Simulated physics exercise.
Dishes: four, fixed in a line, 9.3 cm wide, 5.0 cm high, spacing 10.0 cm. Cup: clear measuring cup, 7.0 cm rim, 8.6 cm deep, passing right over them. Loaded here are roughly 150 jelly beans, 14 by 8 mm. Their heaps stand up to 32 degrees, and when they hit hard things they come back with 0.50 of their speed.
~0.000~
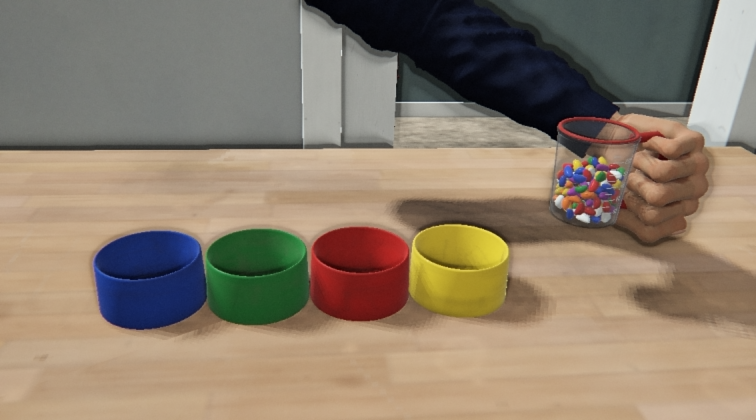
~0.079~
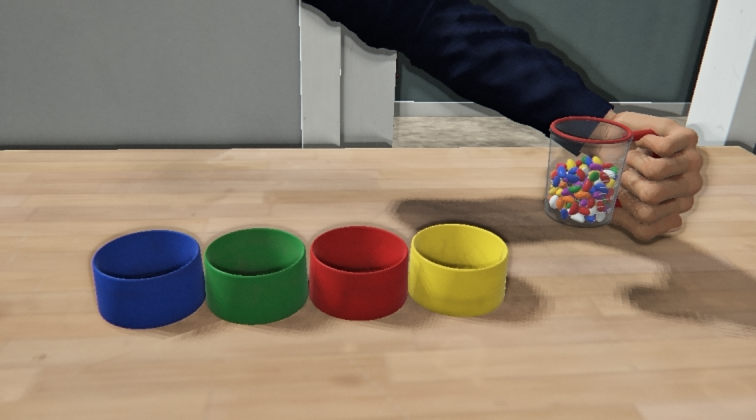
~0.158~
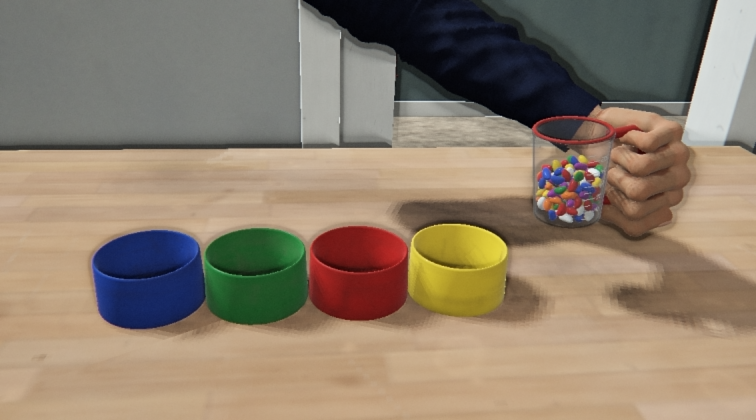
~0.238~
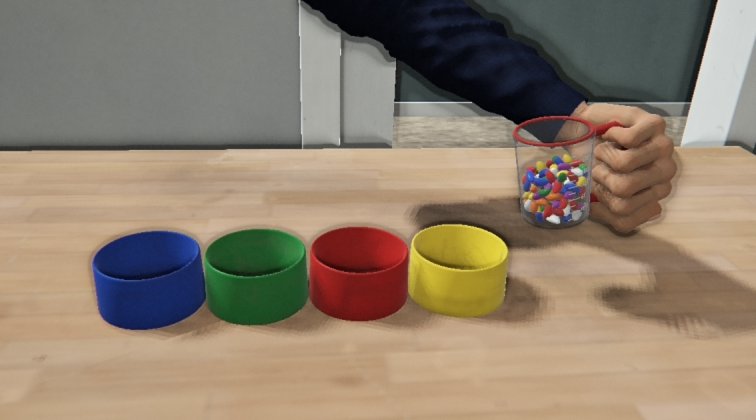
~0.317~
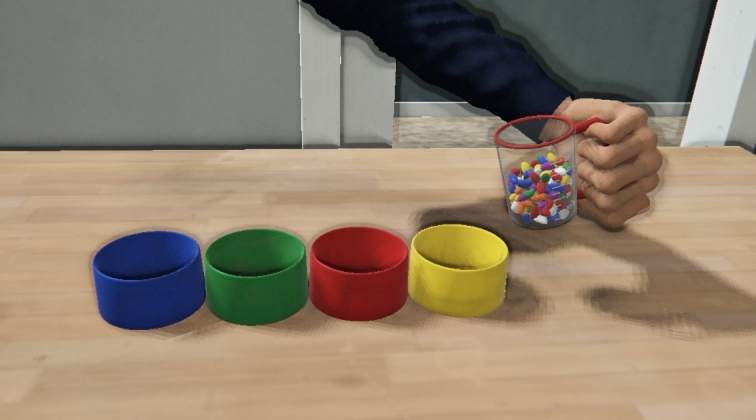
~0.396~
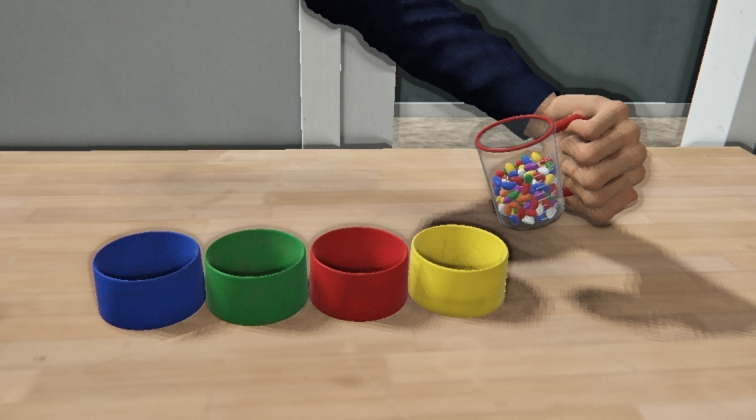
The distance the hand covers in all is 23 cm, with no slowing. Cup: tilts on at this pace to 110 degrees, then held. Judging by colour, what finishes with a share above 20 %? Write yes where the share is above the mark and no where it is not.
Red: No, blue: No, green: Yes, yellow: No, counter: No.
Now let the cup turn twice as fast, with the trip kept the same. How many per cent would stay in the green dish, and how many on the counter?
Then green would get 80 and the counter 0.
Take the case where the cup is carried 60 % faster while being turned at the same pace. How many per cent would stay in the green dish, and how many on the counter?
Shares: Green 100, counter 0.
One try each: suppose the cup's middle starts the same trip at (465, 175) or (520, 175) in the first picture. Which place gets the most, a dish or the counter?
Blue; green.
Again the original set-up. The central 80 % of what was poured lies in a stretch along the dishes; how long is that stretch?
Length: About 5 cm.
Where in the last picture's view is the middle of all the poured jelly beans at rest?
Centre at rest, approx.: (265, 281) px.
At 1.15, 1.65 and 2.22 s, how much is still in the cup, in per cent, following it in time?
In order, near 100 %, 100 % and 55 %.
Then, at 1.15 s, tilt 61 degrees; cup holds 100 %.
After 1.65 s, tilt 90 degrees; cup holds 100 %.
After 2.22 s, tilt 110 degrees; cup holds 55 %, green 40 %.
In the end, at 3.5 s, red 0 %, blue 0 %, green 95 %, yellow 0 %, counter 5 %.
